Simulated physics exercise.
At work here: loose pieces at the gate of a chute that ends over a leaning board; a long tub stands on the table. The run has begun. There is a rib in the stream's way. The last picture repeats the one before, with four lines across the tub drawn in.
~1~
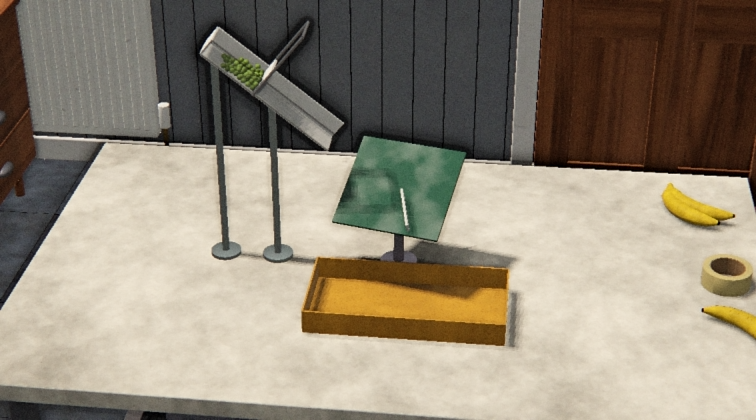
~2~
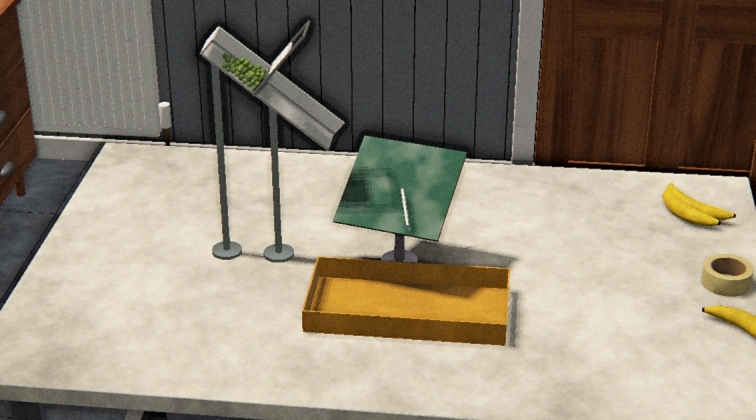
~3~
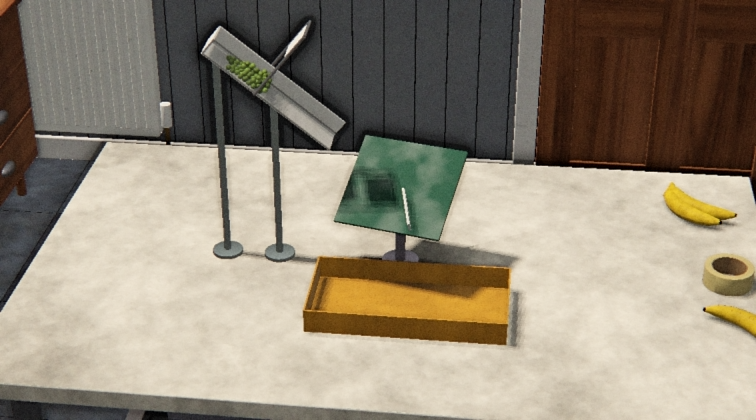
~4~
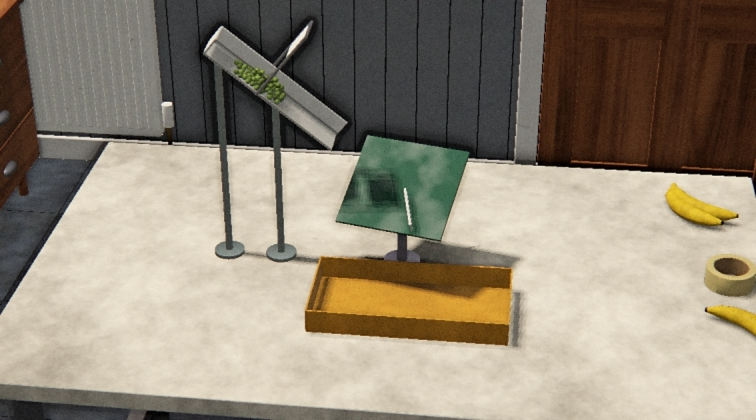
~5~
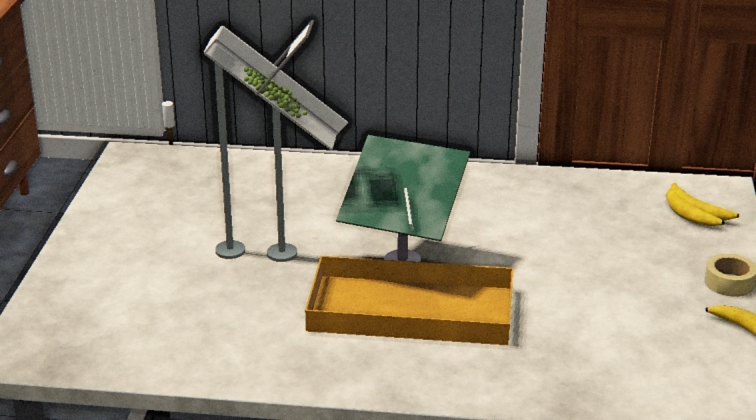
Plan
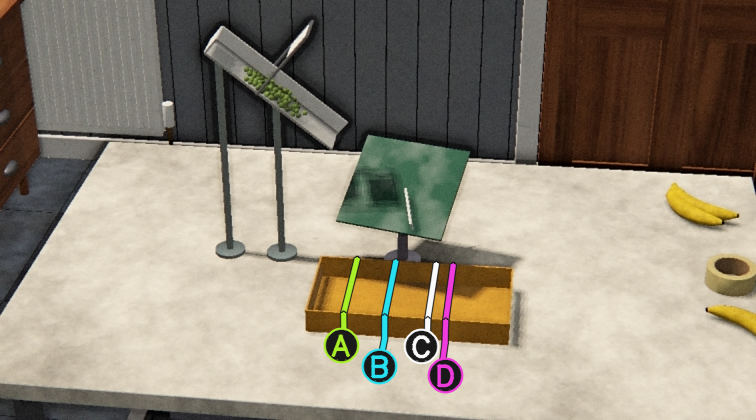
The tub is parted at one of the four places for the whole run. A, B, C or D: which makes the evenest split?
Line B.
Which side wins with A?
More lands on the right.
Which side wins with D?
Left.
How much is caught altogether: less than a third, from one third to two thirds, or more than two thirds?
More than two thirds.
On the marked copy, line A crosses the front rim at (343, 313); line B crosses the front rim at (384, 315); line C crosses the front rim at (427, 318); line D crosses the front rim at (445, 319).
Choosing A, of what is caught, a small part on the left of the divider, most on the right.
Choosing B, of what is caught, about half on the left of the divider, about half on the right.
Choosing C, of what is caught, nearly all on the left of the divider, a small part on the right.
Choosing D, of what is caught, nearly all on the left of the divider, a stray few on the right.
